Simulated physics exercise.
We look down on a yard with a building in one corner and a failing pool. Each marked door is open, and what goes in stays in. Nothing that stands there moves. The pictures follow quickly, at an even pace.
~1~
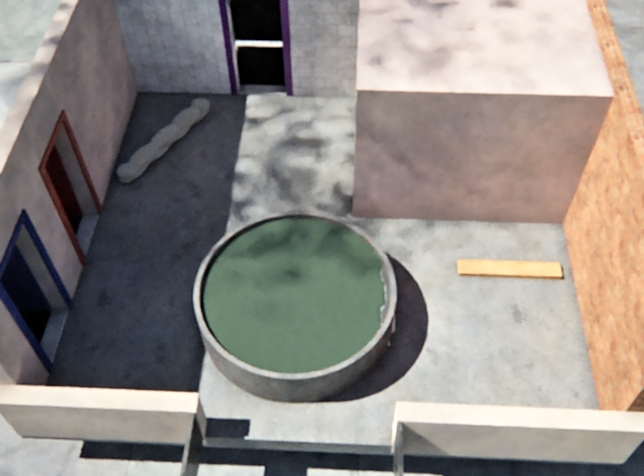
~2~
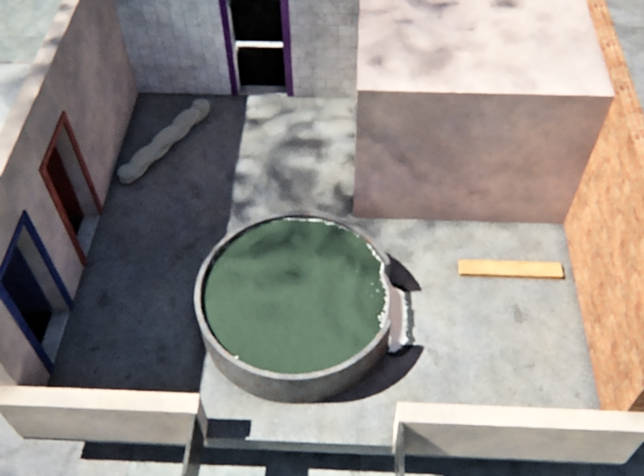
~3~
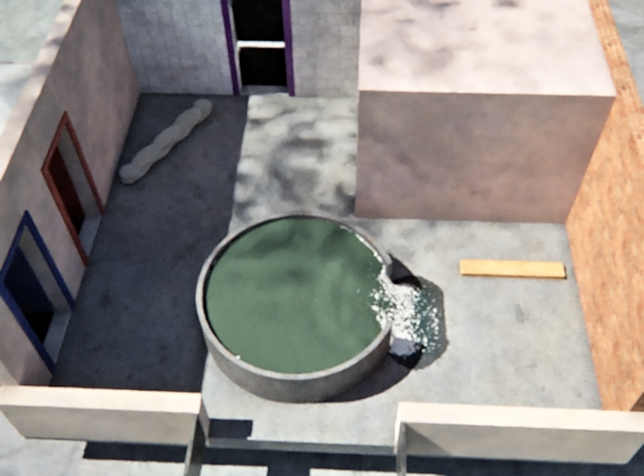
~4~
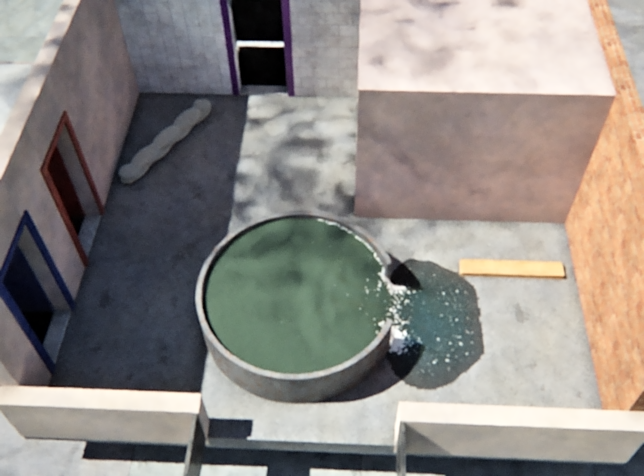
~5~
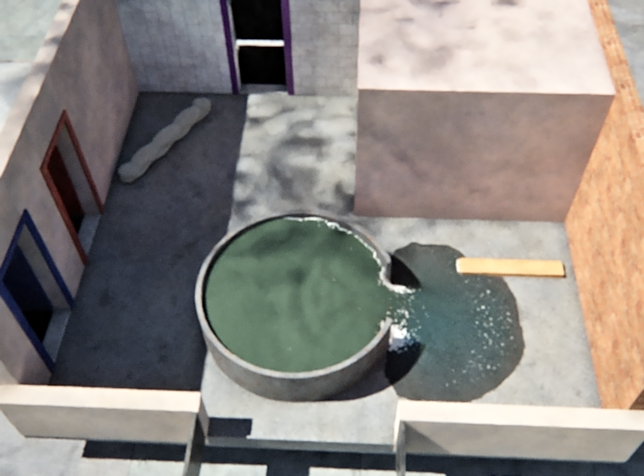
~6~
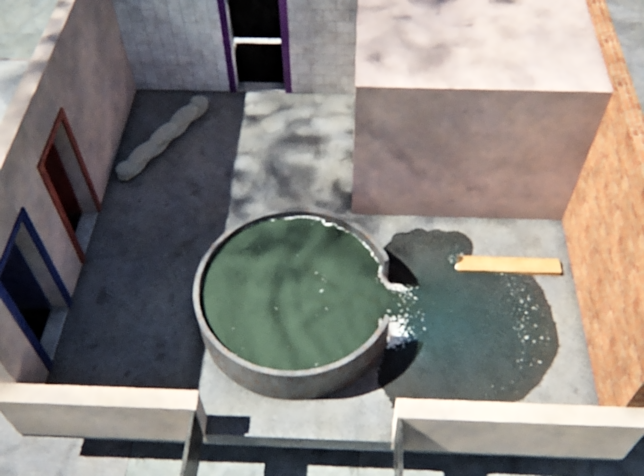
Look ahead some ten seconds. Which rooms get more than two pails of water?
One by one: The purple door admits no more than that; the red door admits no more than that; the blue door admits no more than that.
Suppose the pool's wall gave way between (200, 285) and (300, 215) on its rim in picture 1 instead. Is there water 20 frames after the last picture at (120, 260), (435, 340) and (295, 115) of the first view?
In turn: Awash, not flooded, covered.
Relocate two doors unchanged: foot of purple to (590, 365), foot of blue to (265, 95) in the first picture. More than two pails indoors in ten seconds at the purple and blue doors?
The purple one lets more in, the blue one lets less in.
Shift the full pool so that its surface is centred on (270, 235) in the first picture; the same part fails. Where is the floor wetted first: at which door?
The blue door.
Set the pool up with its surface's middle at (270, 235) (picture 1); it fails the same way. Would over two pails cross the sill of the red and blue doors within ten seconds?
The red door is under, the blue door lets more in.
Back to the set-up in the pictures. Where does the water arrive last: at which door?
The blue one.
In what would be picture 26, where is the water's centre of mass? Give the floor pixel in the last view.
At about (391, 317).
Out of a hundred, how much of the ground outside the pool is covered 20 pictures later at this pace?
Close to 30 %.
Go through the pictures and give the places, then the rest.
In the first picture, the round pool at (295, 291) is whole and still.
In the second picture, the front is at (392, 353), out from the gap at (390, 309).
In the third picture, the front is at (434, 289), out from the gap at (391, 311).
In the fourth picture, the front is at (476, 352), out from the gap at (391, 311).
In the fifth picture, the front is at (515, 352), out from the gap at (391, 310).
In the sixth picture, the front is at (551, 340), out from the gap at (388, 307).
A moment on, water covers 25 % of the floor; the purple door not reached, the red door not reached, the blue door not reached.
Next, water covers 25 % of the floor; the purple door not reached, the red door not reached, the blue door not reached.
Then, water covers 30 % of the floor; the purple door not reached, the red door not reached, the blue door not reached.
Later, water covers 50 % of the floor; the purple door not reached, the red door not reached, the blue door not reached.
In the end, water covers 75 % of the floor; the purple door wet at the sill, nothing in, the red door under two buckets in, the blue door wet at the sill, nothing in.
